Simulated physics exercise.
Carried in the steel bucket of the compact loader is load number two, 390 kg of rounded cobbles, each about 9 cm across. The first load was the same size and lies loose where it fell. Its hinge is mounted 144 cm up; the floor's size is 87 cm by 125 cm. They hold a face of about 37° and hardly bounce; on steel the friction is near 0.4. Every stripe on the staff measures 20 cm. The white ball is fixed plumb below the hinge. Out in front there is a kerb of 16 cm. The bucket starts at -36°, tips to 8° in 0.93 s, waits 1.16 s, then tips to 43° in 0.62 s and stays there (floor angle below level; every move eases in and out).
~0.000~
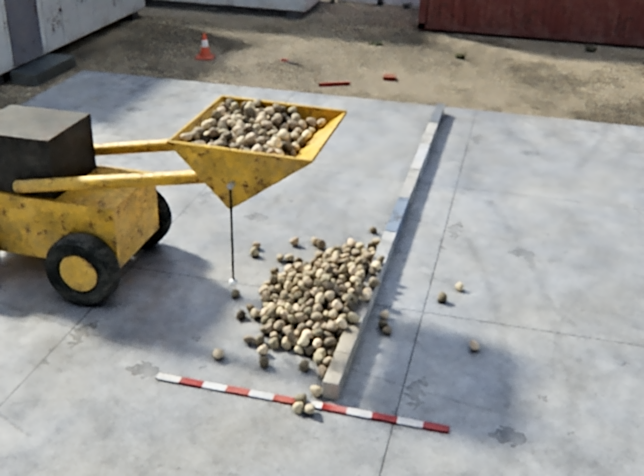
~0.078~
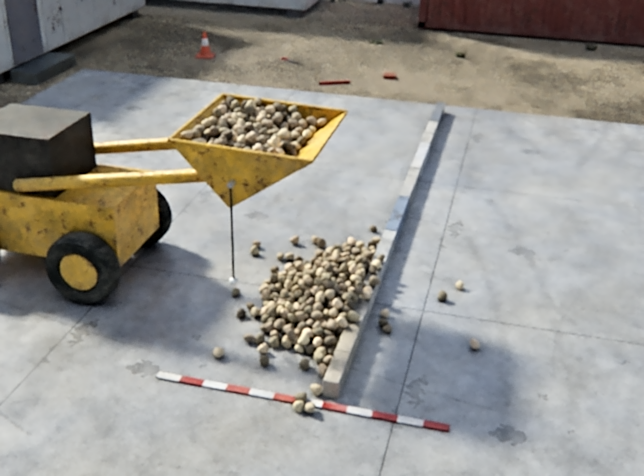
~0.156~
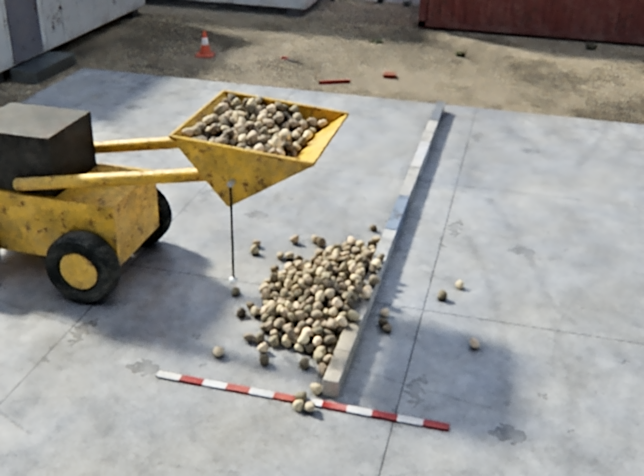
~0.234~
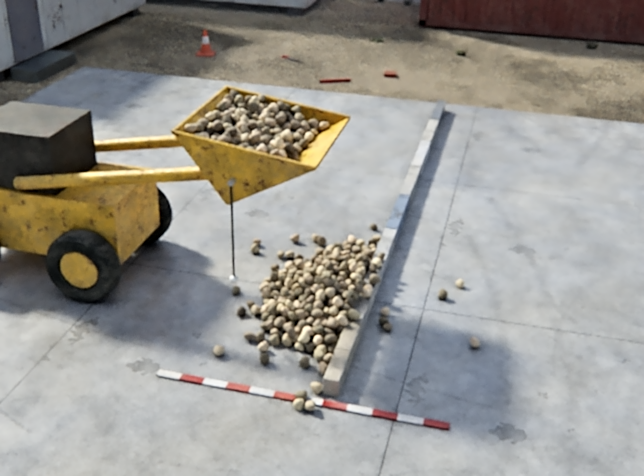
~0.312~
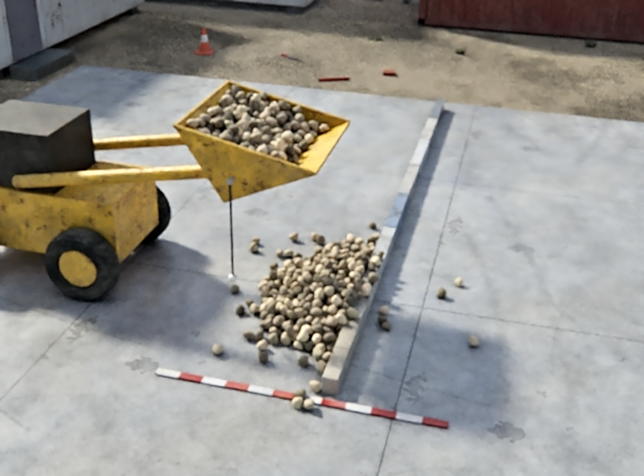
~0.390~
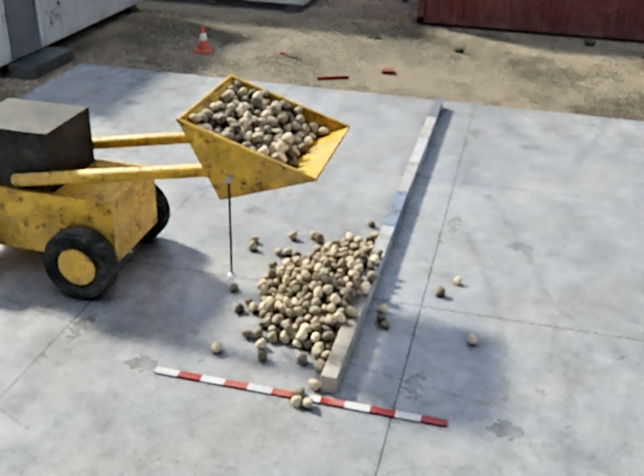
The clip opens on a yellow loader holding a bucket of rounded stones above a loose pile heaped against a low kerb, with a red-and-white staff in front. The bucket gradually tilts forward, its back edge rising and its right lip dipping slightly, while the stones inside shift a little.
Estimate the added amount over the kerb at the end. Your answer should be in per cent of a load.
Roughly 35 per cent of a load.
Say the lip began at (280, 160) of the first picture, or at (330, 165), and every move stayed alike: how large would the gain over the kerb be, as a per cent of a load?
Near 10 in a hundred, then near 60 in a hundred.
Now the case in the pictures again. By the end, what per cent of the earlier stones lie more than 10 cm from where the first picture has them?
Around 10 in a hundred.
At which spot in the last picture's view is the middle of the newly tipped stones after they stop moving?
Around (346, 288).
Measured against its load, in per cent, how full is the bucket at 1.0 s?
About 100 percent is still in there.
After 0.7 s the floor is at 1°; in per cent of one load, 100 in the bucket, 98 on this side of the kerb, 2 over the kerb; the foremost stones are at (409, 298).
After 1.0 s the floor is at 8°; in per cent of one load, 100 in the bucket, 98 on this side of the kerb, 2 over the kerb; the foremost stones are at (409, 298).
After 3.2 s the floor is at 43°; in per cent of one load, 3 in the bucket, 181 on this side of the kerb, 15 over the kerb; the foremost stones are at (486, 335).
After 5.9 s the floor is at 43°; in per cent of one load, 0 in the bucket, 163 on this side of the kerb, 37 over the kerb; the foremost stones are at (505, 313). Net gain over the kerb, 35.
